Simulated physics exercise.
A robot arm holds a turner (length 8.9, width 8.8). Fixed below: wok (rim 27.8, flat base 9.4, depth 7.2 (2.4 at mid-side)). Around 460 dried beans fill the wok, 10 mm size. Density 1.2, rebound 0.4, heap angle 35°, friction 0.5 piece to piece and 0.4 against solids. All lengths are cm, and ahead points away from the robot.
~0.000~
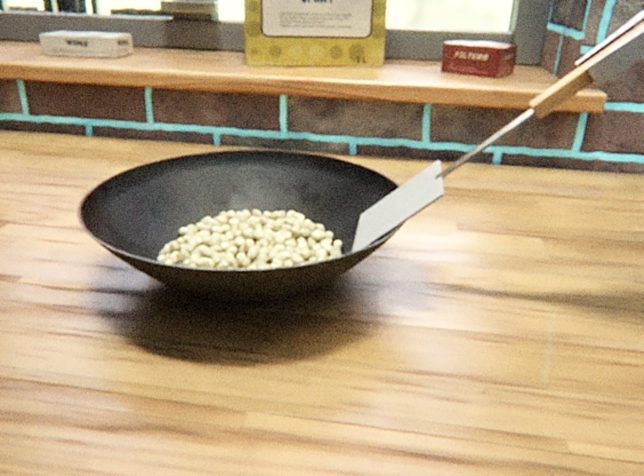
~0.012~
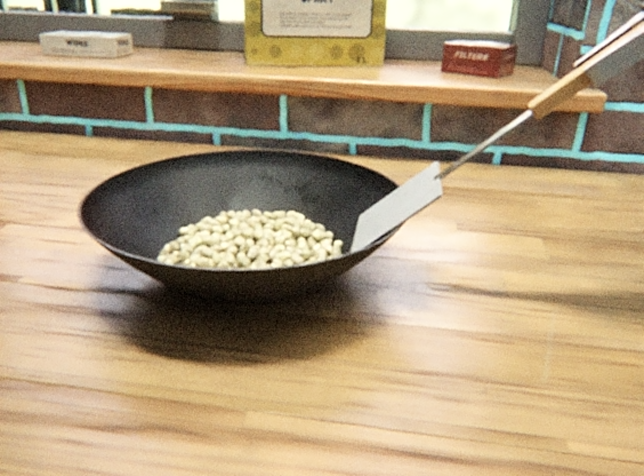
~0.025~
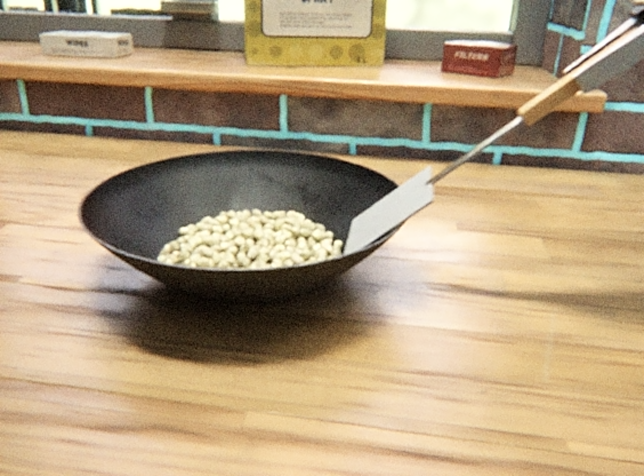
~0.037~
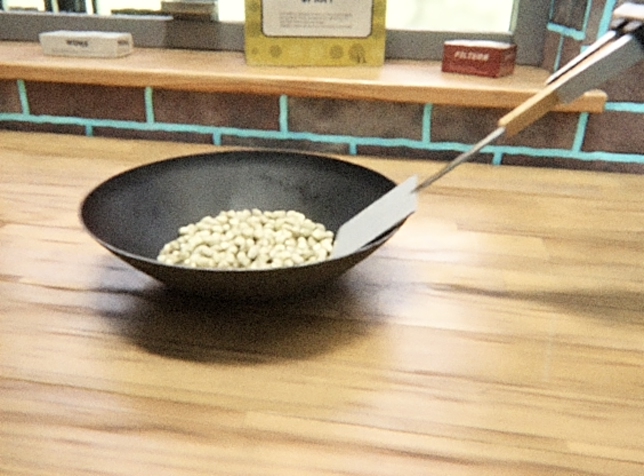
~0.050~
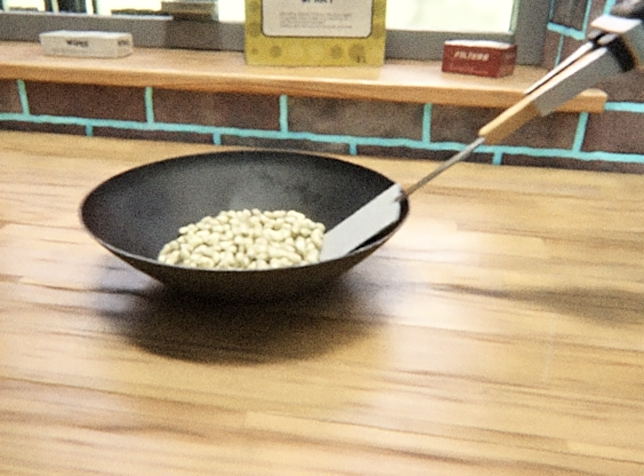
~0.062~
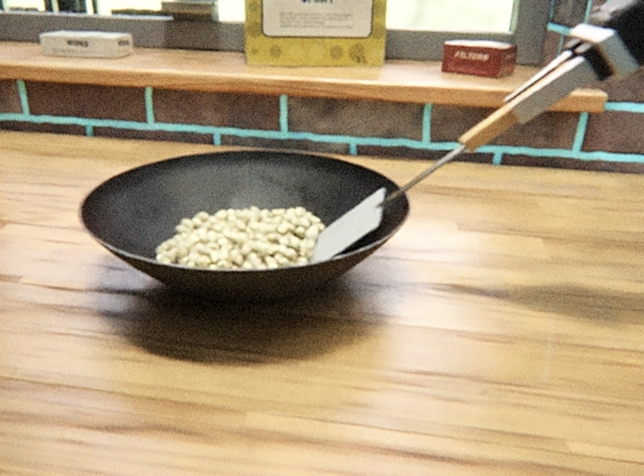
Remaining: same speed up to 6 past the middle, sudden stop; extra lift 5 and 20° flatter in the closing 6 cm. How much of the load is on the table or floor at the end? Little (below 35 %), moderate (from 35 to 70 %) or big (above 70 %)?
Share on the table or floor: Little (below 35 %).
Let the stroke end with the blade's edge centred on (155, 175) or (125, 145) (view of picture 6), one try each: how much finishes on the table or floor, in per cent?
Some 35 and 55 per cent.
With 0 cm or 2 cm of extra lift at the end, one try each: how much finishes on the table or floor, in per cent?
Some 5 and 5 per cent.
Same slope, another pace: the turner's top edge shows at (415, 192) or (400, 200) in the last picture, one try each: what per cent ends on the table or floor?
Some 0 and 5 per cent.
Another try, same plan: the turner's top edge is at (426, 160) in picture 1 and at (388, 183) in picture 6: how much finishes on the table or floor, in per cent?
About 5 per cent.
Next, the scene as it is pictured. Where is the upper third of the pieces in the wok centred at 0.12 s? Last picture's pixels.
Around (201, 221).
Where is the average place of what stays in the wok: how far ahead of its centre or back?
Roughly 4.5 cm ahead.
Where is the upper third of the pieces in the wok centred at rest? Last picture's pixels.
Near (166, 225).
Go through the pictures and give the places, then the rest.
In the first picture, the turner top edge at (441, 176), sloping 42°; upper third of the load around (258, 245), from x 160 to 340, top at y 215; 464 in the wok.
In the second picture, the turner top edge at (440, 177), sloping 42°; upper third of the load around (259, 245), from x 160 to 340, top at y 215.
In the third picture, the turner top edge at (431, 182), sloping 42°; upper third of the load around (259, 245), from x 165 to 340, top at y 215.
In the fourth picture, the turner top edge at (415, 192), sloping 42°; upper third of the load around (259, 245), from x 165 to 340, top at y 215.
In the fifth picture, the turner top edge at (398, 200), sloping 42°; upper third of the load around (258, 243), from x 165 to 340, top at y 215.
In the sixth picture, the turner top edge at (381, 206), sloping 42°; upper third of the load around (250, 239), from x 160 to 340, top at y 210; 464 in the wok.
After 0.09 s, sloping 42°, highest piece 9 above the table; 464 in the wok.
After 0.12 s, sloping 35°, highest piece 12 above the table; 463 in the wok, 1 on the blade or in flight.
After 0.34 s, sloping 22°, highest piece 15 above the table; 409 in the wok, 7 on the table or floor, 48 on the blade or in flight.
After 1.39 s, sloping 22°, highest piece 6 above the table; 408 in the wok, 56 on the table or floor.
In the end, 408 in the wok, 56 on the table or floor. That is 12 % on the table or floor.
